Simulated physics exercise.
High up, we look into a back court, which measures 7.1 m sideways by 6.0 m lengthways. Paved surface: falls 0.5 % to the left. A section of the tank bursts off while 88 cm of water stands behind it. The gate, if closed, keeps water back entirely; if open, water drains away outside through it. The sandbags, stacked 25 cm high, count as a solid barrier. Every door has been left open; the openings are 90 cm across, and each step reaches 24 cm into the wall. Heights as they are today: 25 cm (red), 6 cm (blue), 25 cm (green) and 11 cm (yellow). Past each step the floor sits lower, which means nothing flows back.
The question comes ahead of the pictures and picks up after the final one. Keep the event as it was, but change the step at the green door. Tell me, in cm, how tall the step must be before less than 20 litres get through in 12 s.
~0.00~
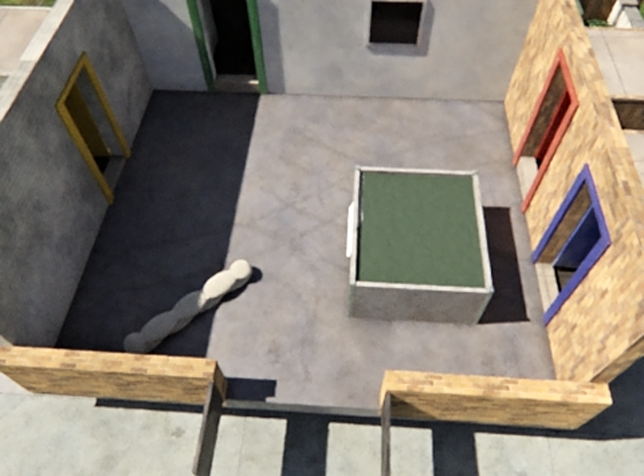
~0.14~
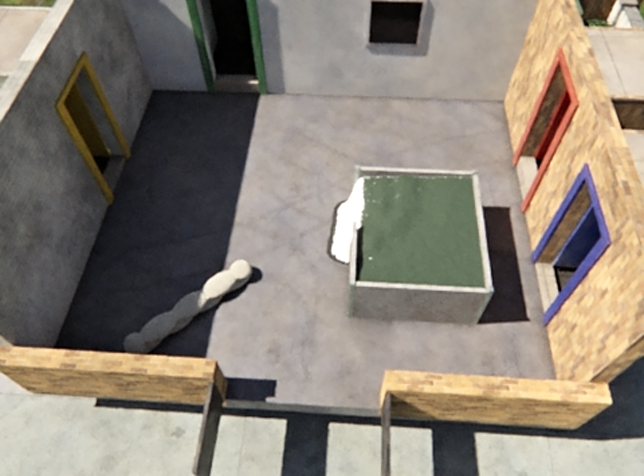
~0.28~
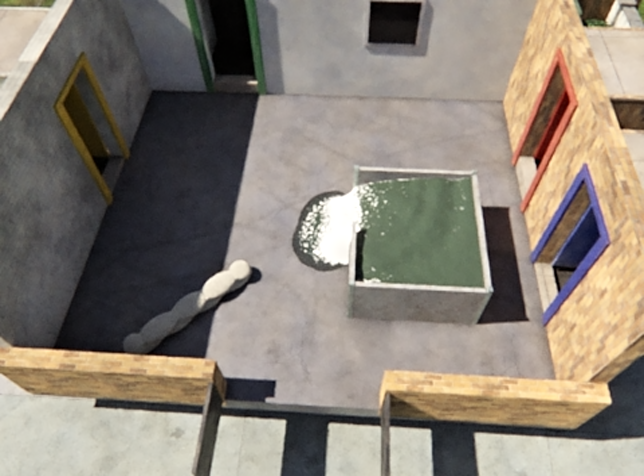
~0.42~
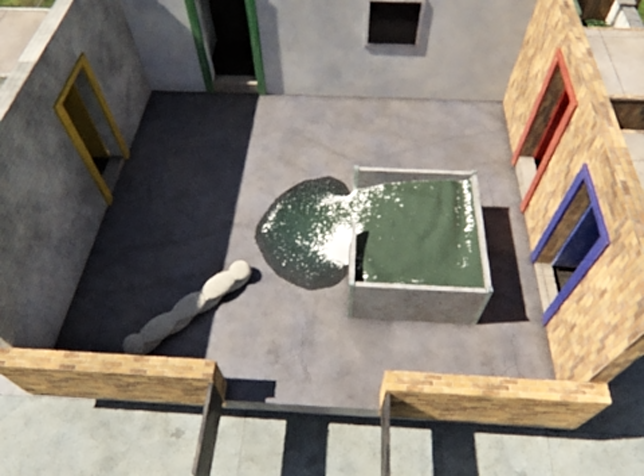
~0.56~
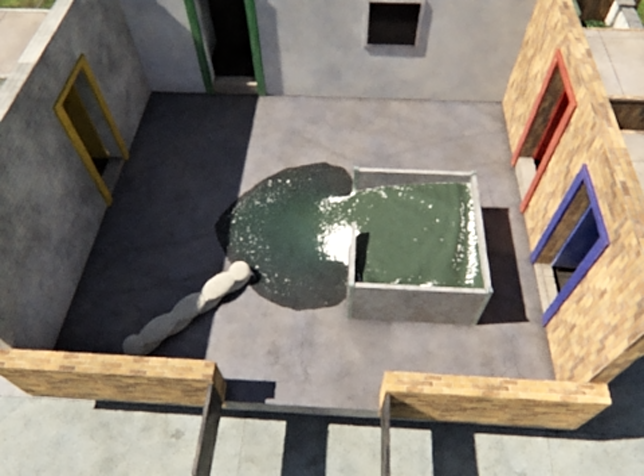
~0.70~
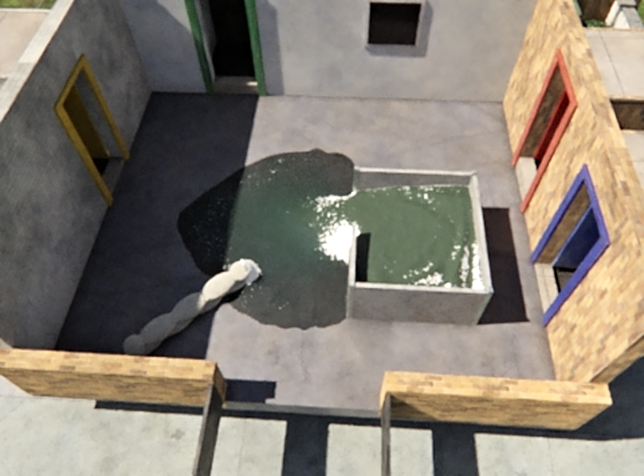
It would have to be roughly 12.5 cm high.
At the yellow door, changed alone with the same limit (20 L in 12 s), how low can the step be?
Yellow door, minimum about 24 cm.
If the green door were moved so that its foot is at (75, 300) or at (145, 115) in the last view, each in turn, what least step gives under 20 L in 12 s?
Minimums: About 15 cm and 22 cm.
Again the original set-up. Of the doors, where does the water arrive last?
Door: Blue.
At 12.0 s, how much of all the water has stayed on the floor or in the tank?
Around 86 percent is still there.
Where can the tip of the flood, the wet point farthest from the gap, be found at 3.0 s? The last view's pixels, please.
At about (152, 93).
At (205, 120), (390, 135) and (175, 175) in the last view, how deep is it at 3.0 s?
Roughly 6, 0 and 4 cm, in turn.
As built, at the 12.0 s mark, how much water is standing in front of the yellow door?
It comes to about 9.5 centimetres deep.
After 1.4 s water covers 40 % of the floor, deepest (47 cm) near (348, 229); it has not reached the green door.
After 3.0 s water covers 55 % of the floor, deepest (32 cm) near (46, 373); 11 cm at the green door, 0 litres in over its 25 cm step.
After 12.0 s water covers 95 % of the floor, deepest (12 cm) near (138, 130); 8 cm at the green door, 0 litres in over its 25 cm step.
At the green door as built, the water arrived by 1.8 s and peaked near 20 cm at 2.0 s.
With a step of 11 cm, 32 litres would have come in within the 12 s; with 15 cm, 7 litres. So under 20 litres takes about 12.5 cm.
